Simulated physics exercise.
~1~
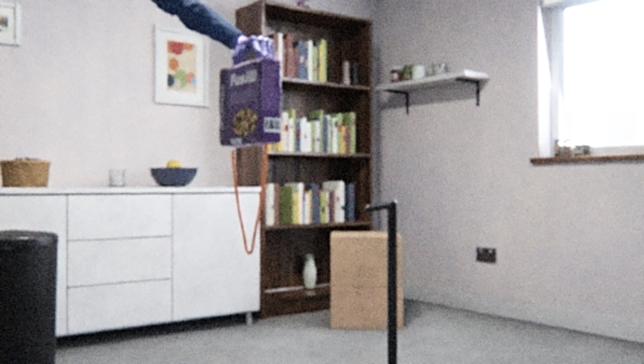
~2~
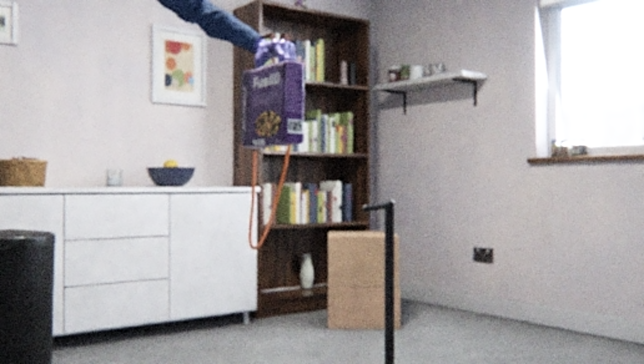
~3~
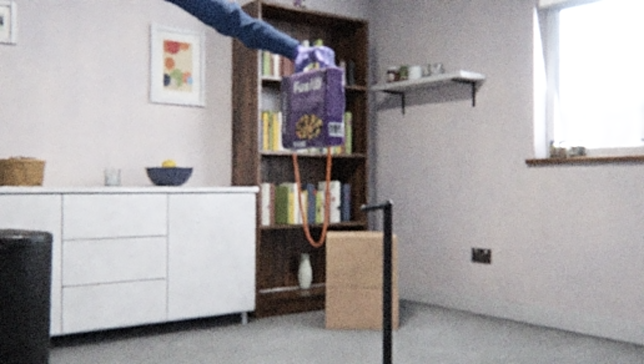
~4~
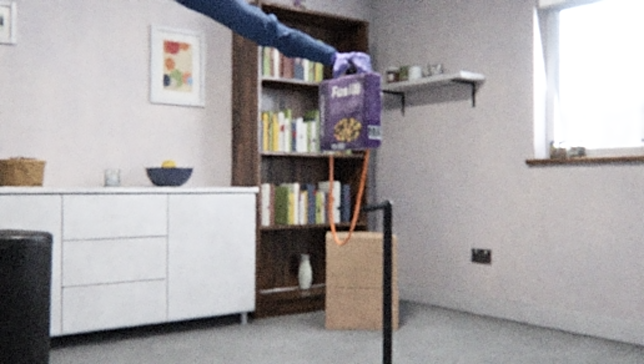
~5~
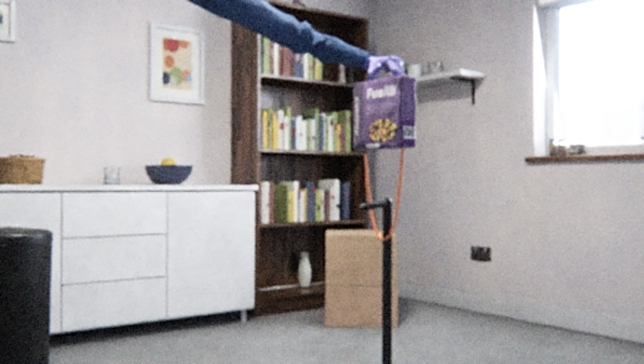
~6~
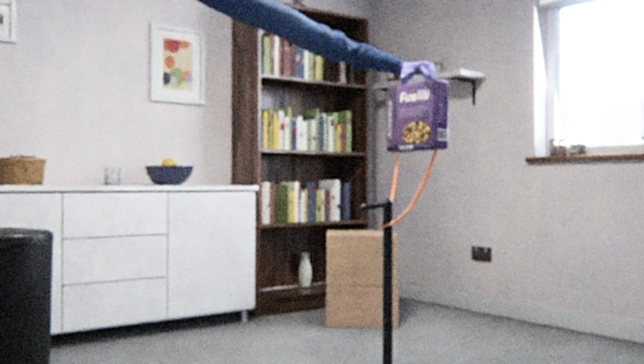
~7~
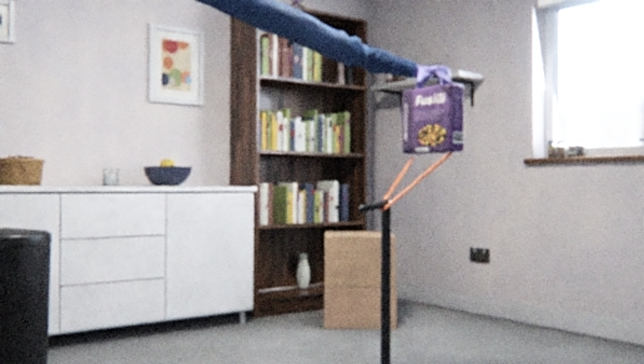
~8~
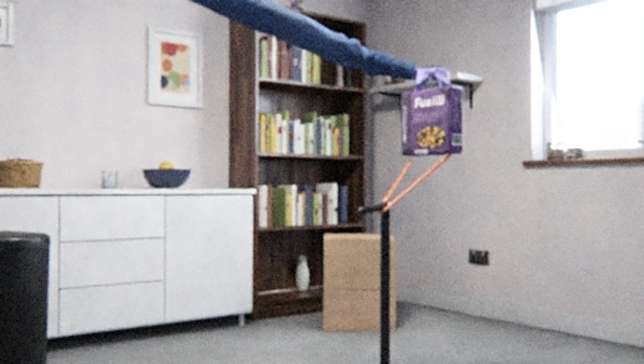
In a living room, a blue-sleeved arm carrying a purple bag rightward past a black post until its orange loop catches, pulled taut.
